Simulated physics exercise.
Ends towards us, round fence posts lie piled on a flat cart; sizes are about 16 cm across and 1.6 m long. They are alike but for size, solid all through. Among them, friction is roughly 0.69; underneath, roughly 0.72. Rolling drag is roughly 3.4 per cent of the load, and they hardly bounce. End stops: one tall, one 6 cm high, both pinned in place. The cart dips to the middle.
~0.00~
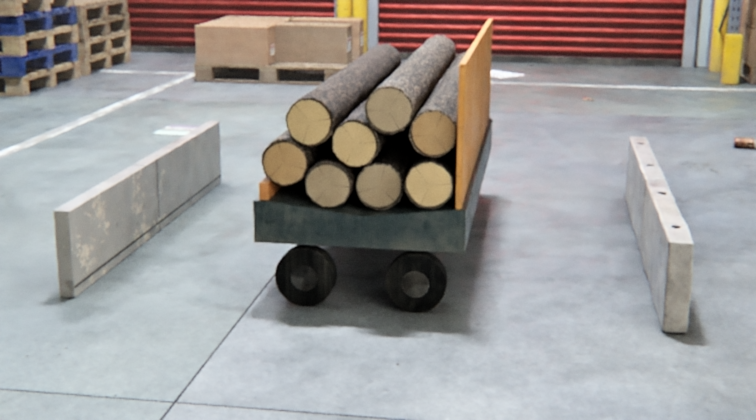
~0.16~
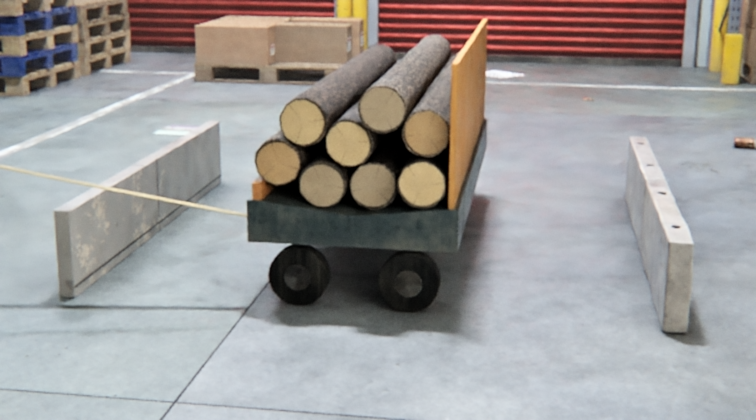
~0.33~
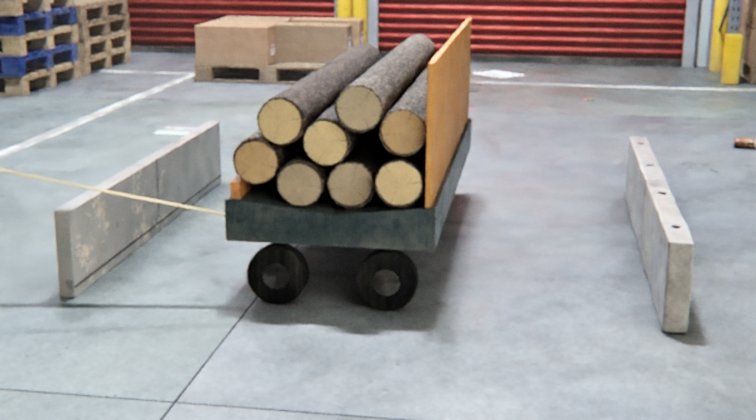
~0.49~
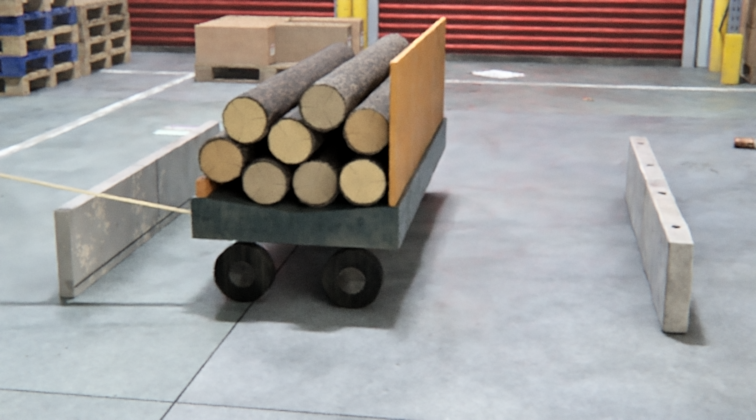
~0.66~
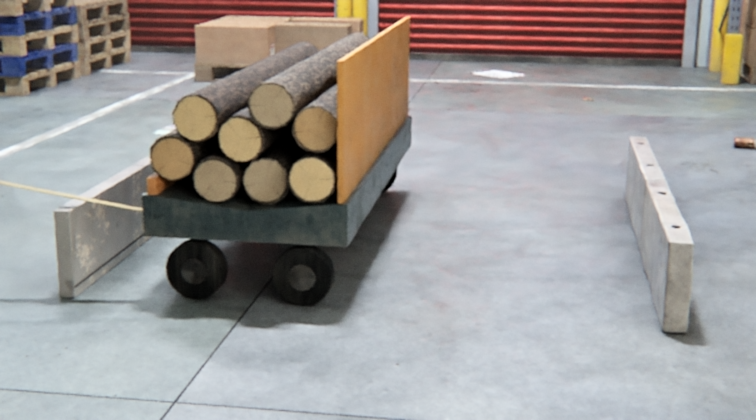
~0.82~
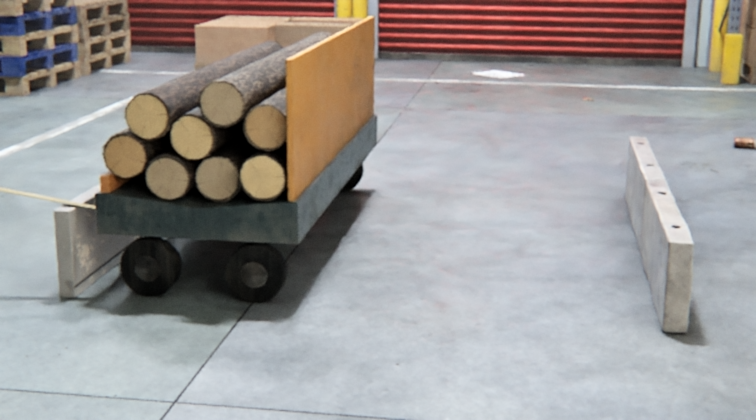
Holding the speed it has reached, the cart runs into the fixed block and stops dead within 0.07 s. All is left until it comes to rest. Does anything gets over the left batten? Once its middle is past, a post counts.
Yes.
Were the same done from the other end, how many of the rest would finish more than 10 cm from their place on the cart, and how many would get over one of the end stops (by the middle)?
Shifted: 0; got out: 0.
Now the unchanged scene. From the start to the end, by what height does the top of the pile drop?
Something like 10 cm, I'd say.
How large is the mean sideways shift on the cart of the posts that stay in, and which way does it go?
To the left, roughly 10 cm.
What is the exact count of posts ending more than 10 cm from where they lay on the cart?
Count: 6.
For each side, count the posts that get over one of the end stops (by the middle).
Counting left then right, it's 3 and 0.
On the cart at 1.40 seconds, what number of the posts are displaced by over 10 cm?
Count then: 6.
By 0.93 s, cart 62 cm along; 0 now displaced over 10 cm; not one over the end stops; the one last seen at (124, 156) 1 cm left (moves measured on the cart).
By 1.40 s, cart 62 cm along; 6 now displaced over 10 cm; 2 over the left batten; the one last seen at (124, 156) 14 cm left and 1.1 cm down.
By 2.53 s, cart 62 cm along; 6 now displaced over 10 cm; 3 over the left batten; the one last seen at (124, 156) rolled far off to the left.
At rest by 3.3 s, 6 moved over 10 cm; 3 over the left batten; the one last seen at (124, 156) rolled far off to the left; top of the pile 30 cm high, from 42 cm.
